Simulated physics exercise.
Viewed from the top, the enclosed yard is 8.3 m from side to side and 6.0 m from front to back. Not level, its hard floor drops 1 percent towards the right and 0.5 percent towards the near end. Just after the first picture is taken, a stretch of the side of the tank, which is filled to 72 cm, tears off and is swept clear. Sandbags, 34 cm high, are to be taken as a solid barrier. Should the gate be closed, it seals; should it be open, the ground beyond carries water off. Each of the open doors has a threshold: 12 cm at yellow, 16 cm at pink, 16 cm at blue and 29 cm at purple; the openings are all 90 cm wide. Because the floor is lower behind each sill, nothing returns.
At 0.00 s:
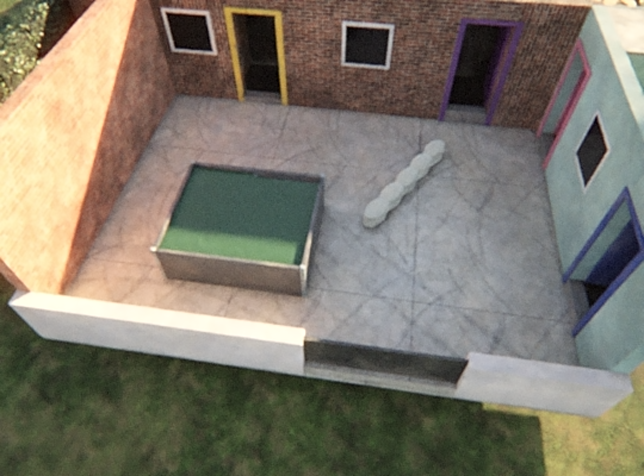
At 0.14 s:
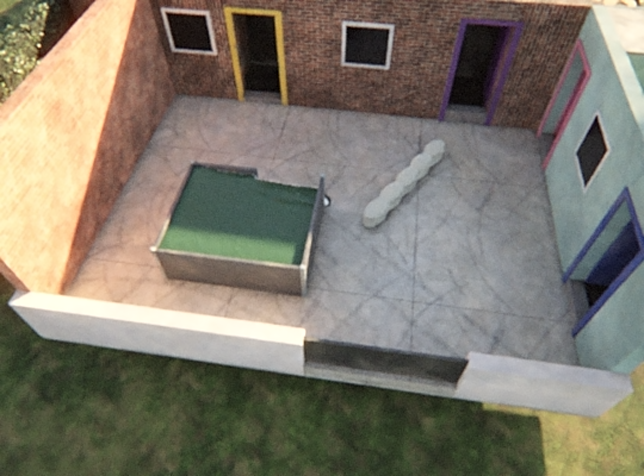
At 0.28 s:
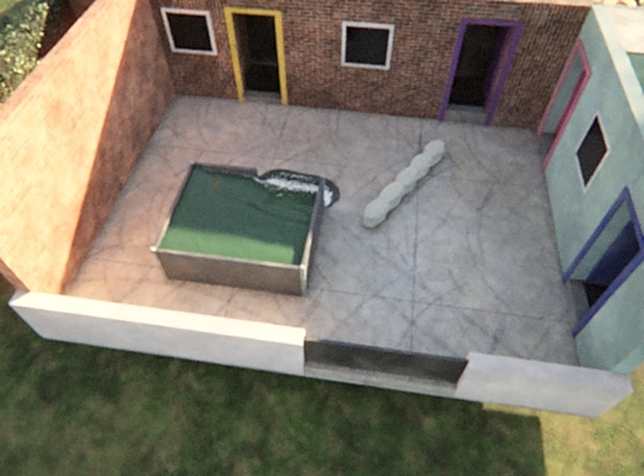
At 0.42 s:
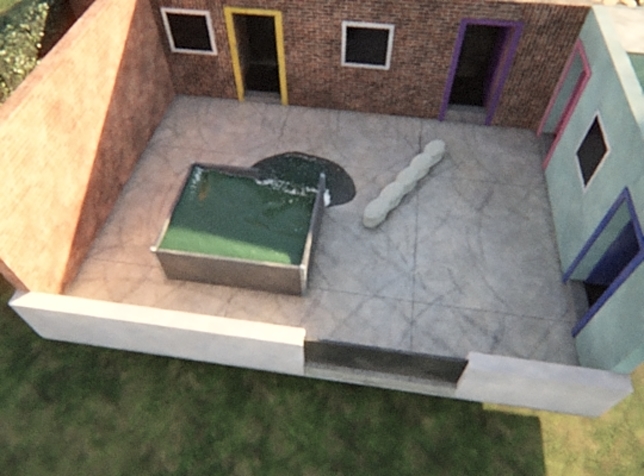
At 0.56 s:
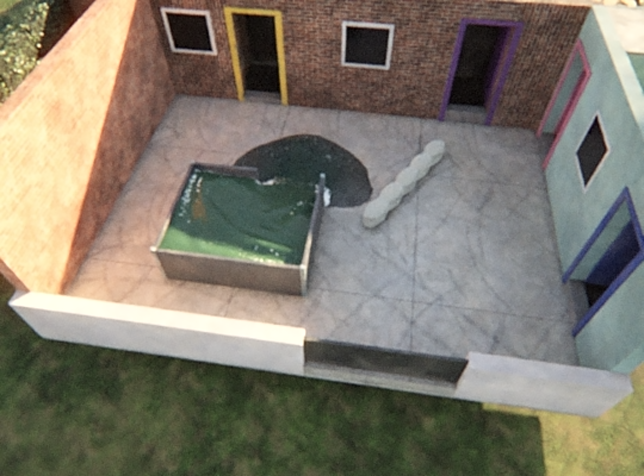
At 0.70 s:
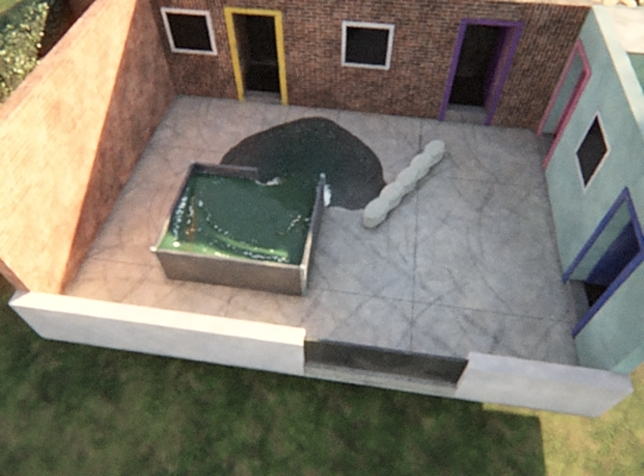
A large walled yard held a tank of green water, and after a piece of its far side broke away, water poured out and spread in a dark, widening pool across the floor behind it.
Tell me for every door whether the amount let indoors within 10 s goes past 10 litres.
Here it is: The yellow door goes past it; the pink door goes past it; the blue door stays short of it; the purple door stays short of it.
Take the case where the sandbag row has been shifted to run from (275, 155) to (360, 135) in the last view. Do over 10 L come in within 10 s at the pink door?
Then: Pink past it.
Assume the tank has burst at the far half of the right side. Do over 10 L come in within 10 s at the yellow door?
Note: Yellow door, short of the mark.
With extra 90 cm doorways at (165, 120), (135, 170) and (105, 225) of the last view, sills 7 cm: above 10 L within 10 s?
So, in the order given, it's beyond the mark, then shy of the mark, then shy of the mark.
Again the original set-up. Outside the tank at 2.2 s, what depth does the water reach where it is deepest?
About 35 cm.
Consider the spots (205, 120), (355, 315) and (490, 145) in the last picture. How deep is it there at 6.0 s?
Depths: About 8, 0 and 6 centimetres.
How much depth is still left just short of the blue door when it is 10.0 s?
Roughly 6.5 centimetres.
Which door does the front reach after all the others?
The final one is the blue door.
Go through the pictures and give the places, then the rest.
The tank at (244, 214) is whole and still, 72 cm deep, in the first frame.
Water pours out on the tank's far side and has run 0.7 m, to (327, 204); typically 10 cm deep outside, 72 cm at the tank's back, in the second frame.
Water pours out on the tank's far side and has run 0.9 m, to (334, 189); typically 12 cm deep outside, 72 cm at the tank's back, in the third frame.
The front is at (291, 154), 1.4 m from the gap on the tank's far side; 2.2 m2 of floor is under water; 72 cm left at the back of the tank, in the fourth frame.
Water pours out on the tank's far side and has run 2.0 m, to (315, 138); typically 6 cm deep outside, 70 cm at the tank's back, in the fifth frame.
The front is at (325, 121), 2.6 m from the gap on the tank's far side; 5.8 m2 of floor is under water; 62 cm left at the back of the tank, in the sixth frame.
After 1.4 s water covers 25 % of the floor and is deepest (43 cm) near (306, 201); yellow door 20 cm at the sill, 1 L in, pink door not reached, blue door not reached, purple door not reached.
After 2.2 s water covers 25 % of the floor and is deepest (35 cm) near (319, 113); yellow door 23 cm at the sill, 27 L in, pink door not reached, blue door not reached, purple door 20 cm at the sill, 0 L in.
After 3.5 s water covers 40 % of the floor and is deepest (28 cm) near (540, 146); yellow door 18 cm at the sill, 69 L in, pink door 27 cm at the sill, 42 L in, blue door not reached, purple door 15 cm at the sill, 0 L in.
After 6.0 s water covers 75 % of the floor and is deepest (20 cm) near (540, 146); yellow door 10 cm at the sill, 84 L in, pink door 19 cm at the sill, 108 L in, blue door 4 cm at the sill, 0 L in, purple door 10 cm at the sill, 0 L in.
After 10.0 s water covers 95 % of the floor and is deepest (14 cm) near (330, 355); yellow door 5 cm at the sill, 84 L in, pink door 12 cm at the sill, 115 L in, blue door 7 cm at the sill, 0 L in, purple door 7 cm at the sill, 0 L in.
